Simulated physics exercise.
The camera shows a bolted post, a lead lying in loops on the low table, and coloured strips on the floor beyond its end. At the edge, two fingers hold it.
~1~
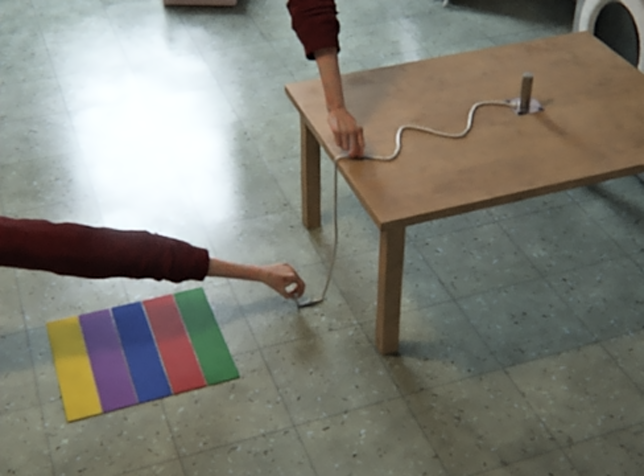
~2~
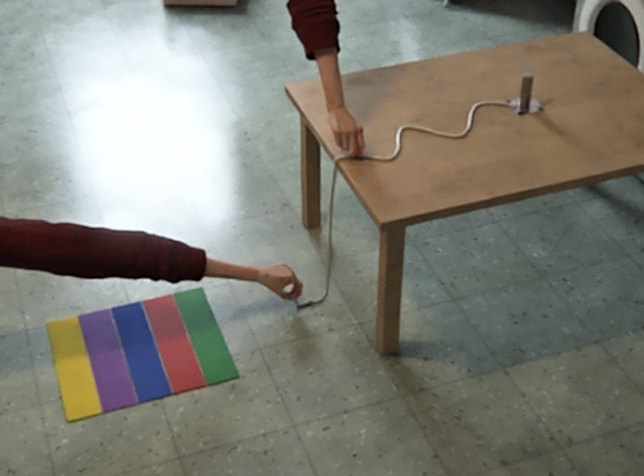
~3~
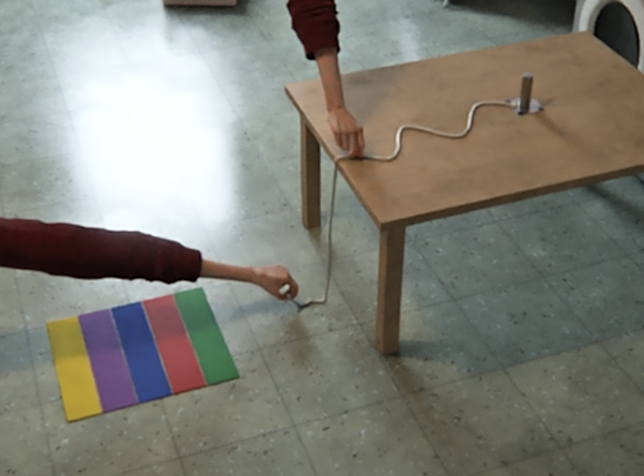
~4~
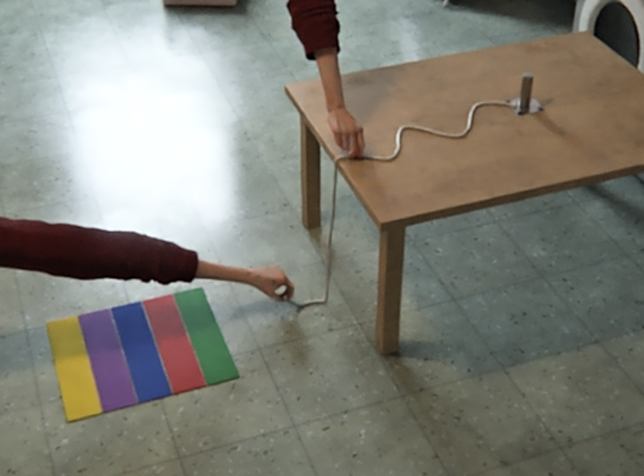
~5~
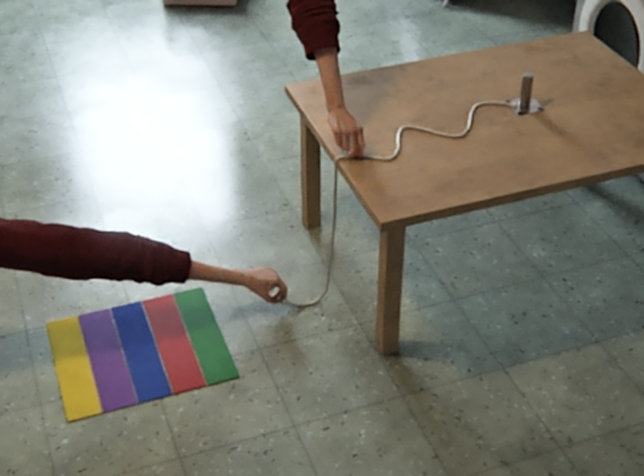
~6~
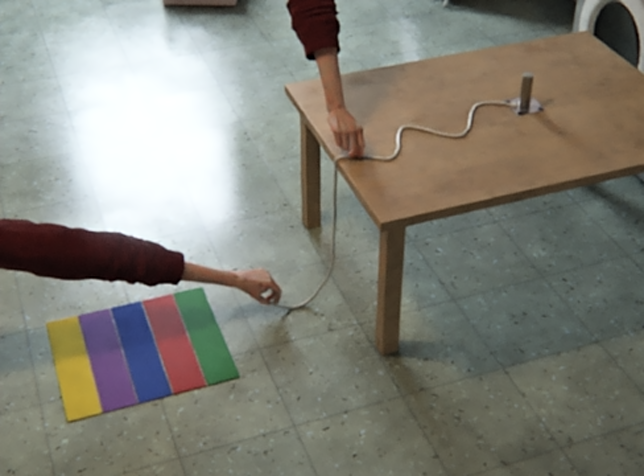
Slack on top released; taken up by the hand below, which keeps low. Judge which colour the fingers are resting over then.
The purple strip.
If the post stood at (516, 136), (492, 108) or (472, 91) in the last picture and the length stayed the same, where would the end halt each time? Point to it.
Approximate places, in that order: (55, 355), (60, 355), (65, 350).
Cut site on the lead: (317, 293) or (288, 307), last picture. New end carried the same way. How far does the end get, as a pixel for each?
Roughly (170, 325), then roughly (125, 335).
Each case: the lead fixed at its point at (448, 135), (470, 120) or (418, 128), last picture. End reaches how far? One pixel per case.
(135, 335), (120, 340) and (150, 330).
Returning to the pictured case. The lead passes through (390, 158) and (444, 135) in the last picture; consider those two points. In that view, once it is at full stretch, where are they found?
Near (318, 169) and (411, 135).
Soon after, end near (169, 327); over red.
Then, end near (127, 337); over blue.
At full stretch, end near (101, 343); over purple. It halts on the purple strip.
